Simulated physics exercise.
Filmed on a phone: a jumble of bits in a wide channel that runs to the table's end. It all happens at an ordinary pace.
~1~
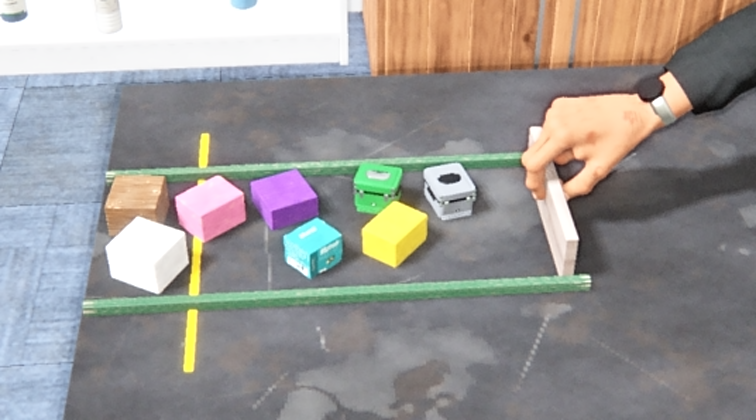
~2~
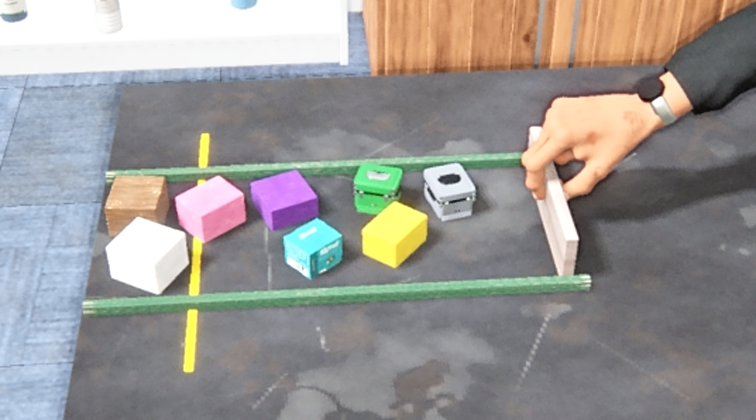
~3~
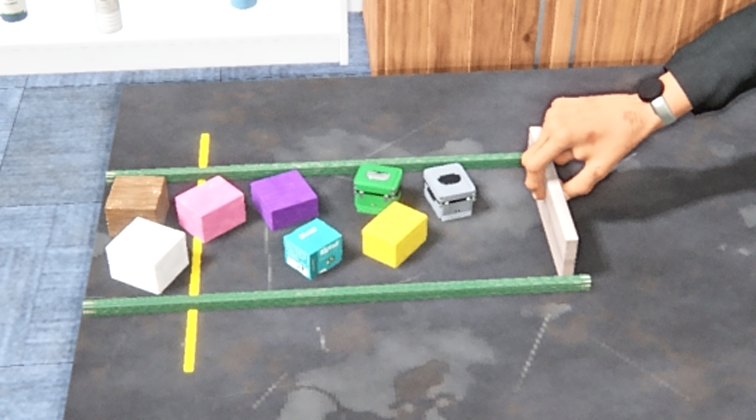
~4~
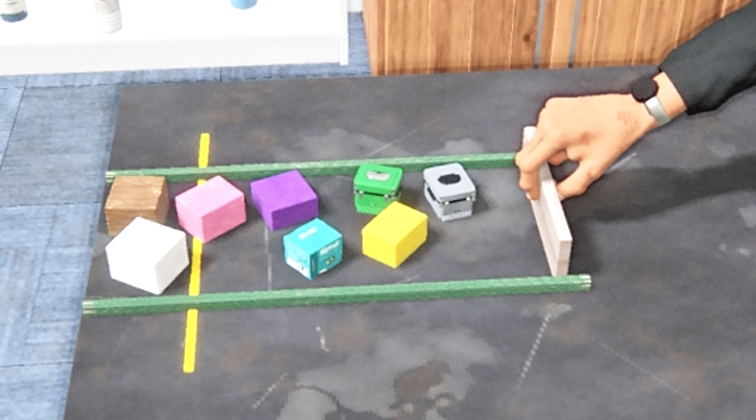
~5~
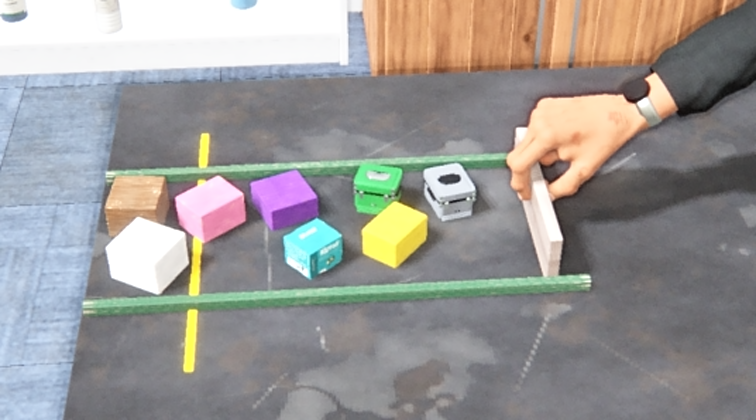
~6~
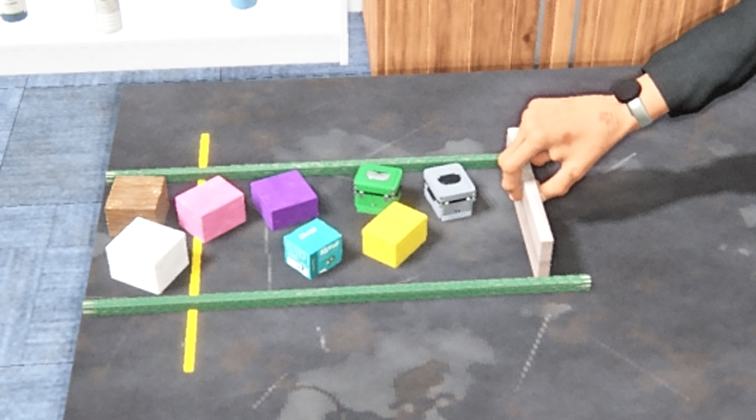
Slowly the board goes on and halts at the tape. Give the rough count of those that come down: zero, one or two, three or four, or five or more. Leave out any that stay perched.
In the end the number that fall off is three or four.
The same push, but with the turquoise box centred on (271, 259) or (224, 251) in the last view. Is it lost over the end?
Place by place, it stays on; does not fall.
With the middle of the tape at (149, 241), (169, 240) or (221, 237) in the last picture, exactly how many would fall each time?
Try by try, 6, 4 and 2.
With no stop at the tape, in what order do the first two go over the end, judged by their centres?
The order is the brown block, then the pink block.
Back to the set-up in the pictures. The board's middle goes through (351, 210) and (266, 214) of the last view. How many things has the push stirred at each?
By then 7, and 8.
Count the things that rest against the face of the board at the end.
In contact: 2.
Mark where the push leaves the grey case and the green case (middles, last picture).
About (180, 202), and the other about (140, 199).
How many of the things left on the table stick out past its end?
Overhanging: 0.
A little later, none off yet; brown block at rest near (138, 206); white block at rest near (148, 256); pink block at rest near (211, 209).
When it is over, the number that fall off is three or four; down, purple block, pink block, white block and brown block.
